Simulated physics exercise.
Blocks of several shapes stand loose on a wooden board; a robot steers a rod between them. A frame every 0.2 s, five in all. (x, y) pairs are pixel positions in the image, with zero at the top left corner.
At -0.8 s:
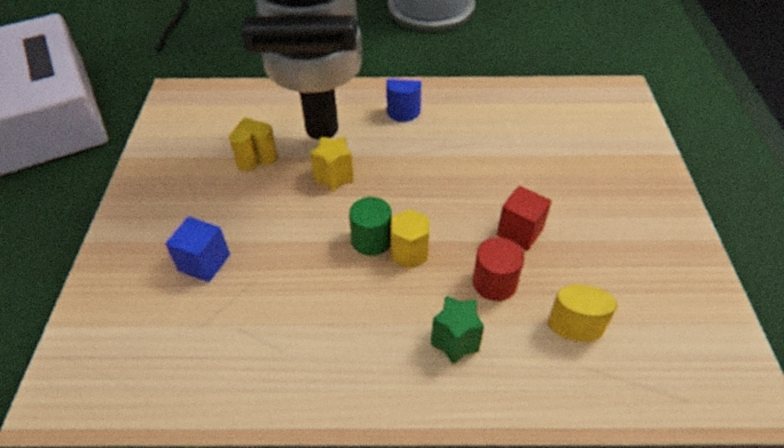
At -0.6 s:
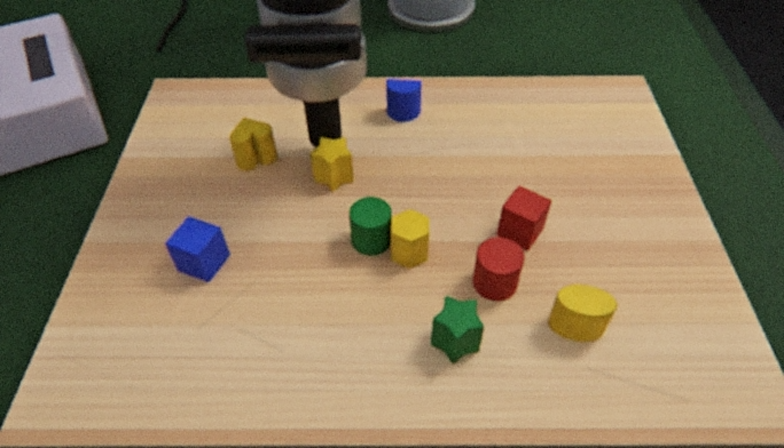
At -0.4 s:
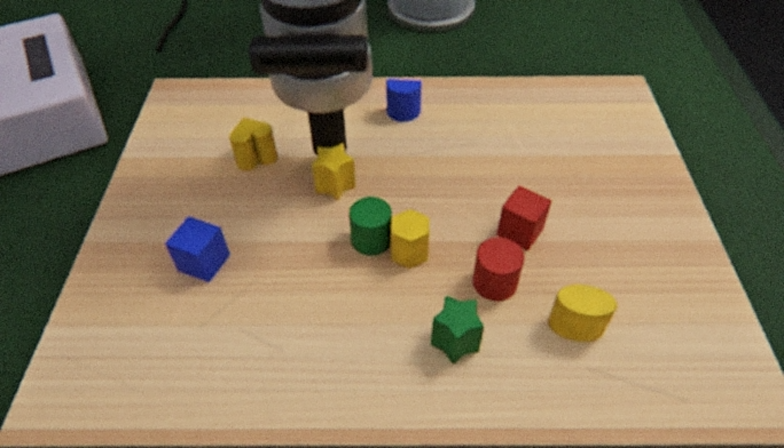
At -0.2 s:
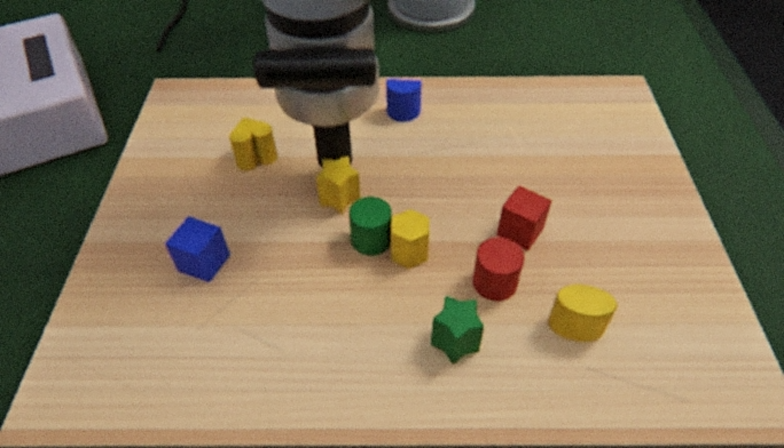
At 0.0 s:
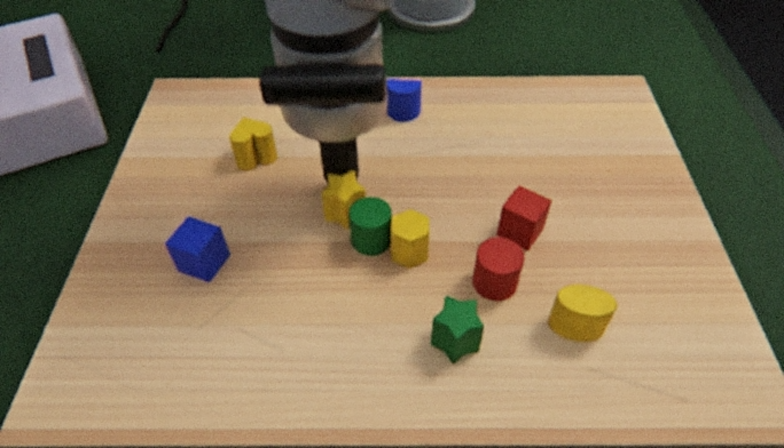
The robot's rod moves toward the yellow star block and nudges it to the green disc.
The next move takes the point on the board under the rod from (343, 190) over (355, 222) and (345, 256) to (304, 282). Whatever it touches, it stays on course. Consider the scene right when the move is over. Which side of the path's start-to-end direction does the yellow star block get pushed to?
The answer is left: Facing from the path's start to its end, that's where the yellow star block shifts.
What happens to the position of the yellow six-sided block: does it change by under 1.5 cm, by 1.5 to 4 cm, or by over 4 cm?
It slides somewhere between 1.5 and 4 cm.
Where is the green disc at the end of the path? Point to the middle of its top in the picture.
In the picture, that point is around (393, 269).
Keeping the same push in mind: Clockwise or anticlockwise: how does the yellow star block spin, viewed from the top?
It twists anticlockwise.
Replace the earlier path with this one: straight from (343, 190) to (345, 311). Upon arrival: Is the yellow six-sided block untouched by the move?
No.
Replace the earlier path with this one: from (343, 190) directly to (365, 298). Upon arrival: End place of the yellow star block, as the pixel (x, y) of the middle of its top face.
I predict (362, 304).
What follows on the original path. One third of the way, rod at (354, 207); yellow star block at (356, 221); green disc at (383, 243); yellow six-sided block at (426, 236), turned 60° anticlockwise.
Two thirds of the way, rod at (342, 241); yellow star block at (355, 256), turned 20° anticlockwise; green disc at (392, 269); yellow six-sided block at (428, 238), turned 70° anticlockwise.
At the end, rod at (301, 266); yellow star block at (348, 260), turned 45° anticlockwise; green disc at (393, 269); yellow six-sided block at (428, 238), turned 70° anticlockwise.
